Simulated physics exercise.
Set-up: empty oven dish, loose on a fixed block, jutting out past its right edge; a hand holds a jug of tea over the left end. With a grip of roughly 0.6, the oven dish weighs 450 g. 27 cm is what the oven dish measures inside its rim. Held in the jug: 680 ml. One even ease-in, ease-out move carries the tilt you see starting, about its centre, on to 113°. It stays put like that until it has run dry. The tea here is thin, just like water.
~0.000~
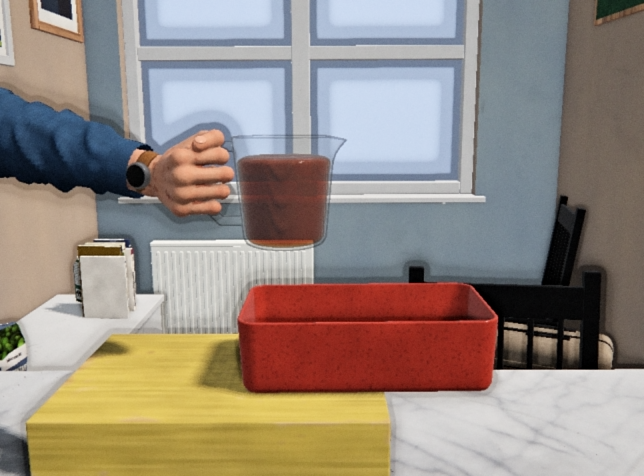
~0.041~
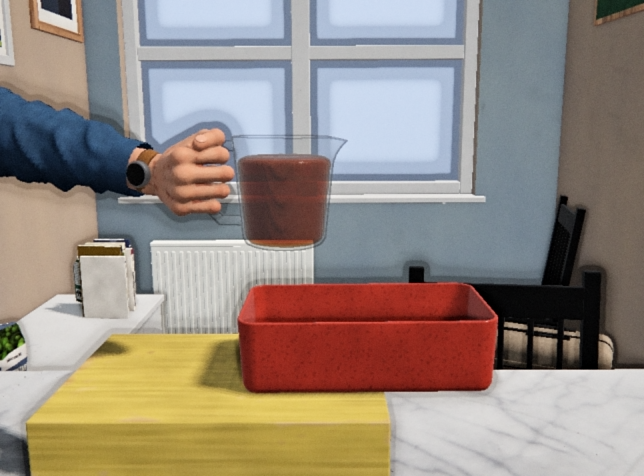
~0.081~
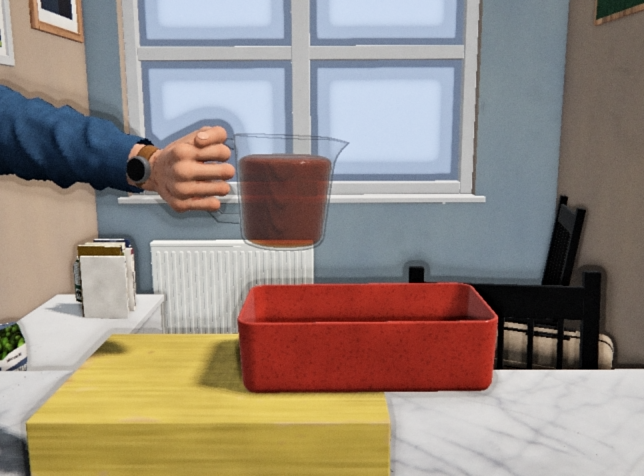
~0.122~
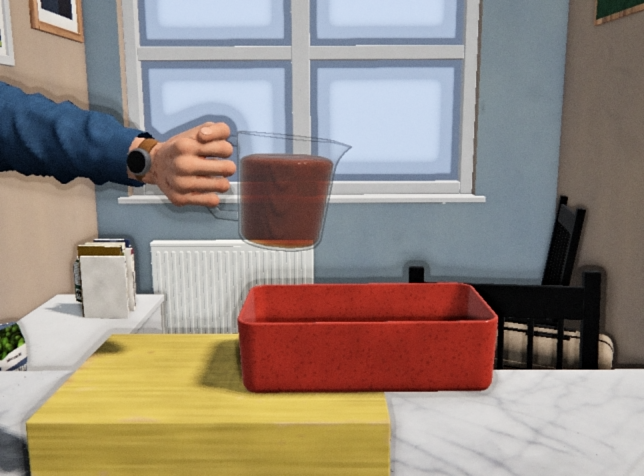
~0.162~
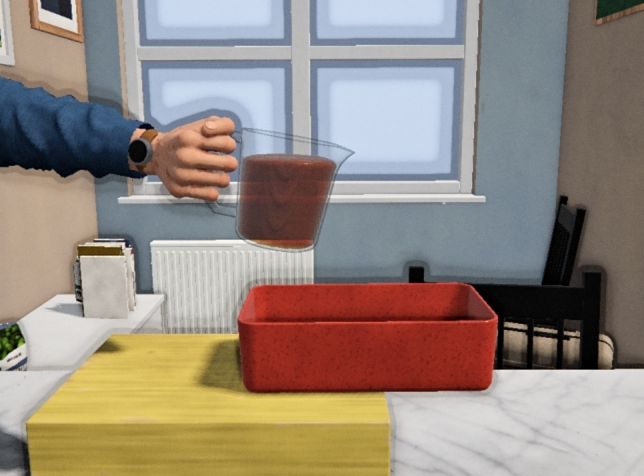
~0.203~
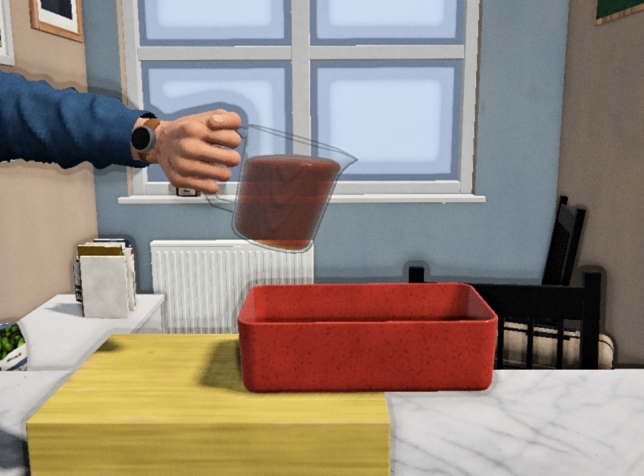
A hand holding a clear jug of brown tea above the left end of an empty red dish kept it nearly still at first, then slowly tilted it a little to the right.
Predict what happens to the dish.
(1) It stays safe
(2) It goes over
2.
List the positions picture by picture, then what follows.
In the first frame, tilt 0°; pouring edge (347, 138); surface from (238, 158) to (331, 158); the oven dish's rim runs from (246, 305) to (483, 302); the block's edge is at (386, 422).
In the second frame, tilt 1°; pouring edge (348, 139); surface from (239, 158) to (331, 158).
In the third frame, tilt 3°; pouring edge (349, 141); surface from (239, 157) to (333, 159).
In the fourth frame, tilt 6°; pouring edge (352, 145); surface from (241, 157) to (334, 160).
In the fifth frame, tilt 11°; pouring edge (355, 151); surface from (244, 157) to (338, 161).
In the sixth frame, tilt 16°; pouring edge (359, 158); surface from (245, 161) to (343, 162).
After 0.54 s the tilt is 83° and 68 per cent is still to pour; the oven dish lies level with 8 per cent in it.
After 0.78 s the tilt is 112° and 13 per cent is still to pour; the oven dish leans 47° with 73 per cent in it.
After 1.04 s the tilt is 113° and 0 per cent is still to pour; the oven dish leans 89° with 1 per cent in it.
After 1.32 s the tilt is 113° and 0 per cent is still to pour; the oven dish leans 86° with 0 per cent in it.
In the end the oven dish leans 86° with 0 per cent in it.
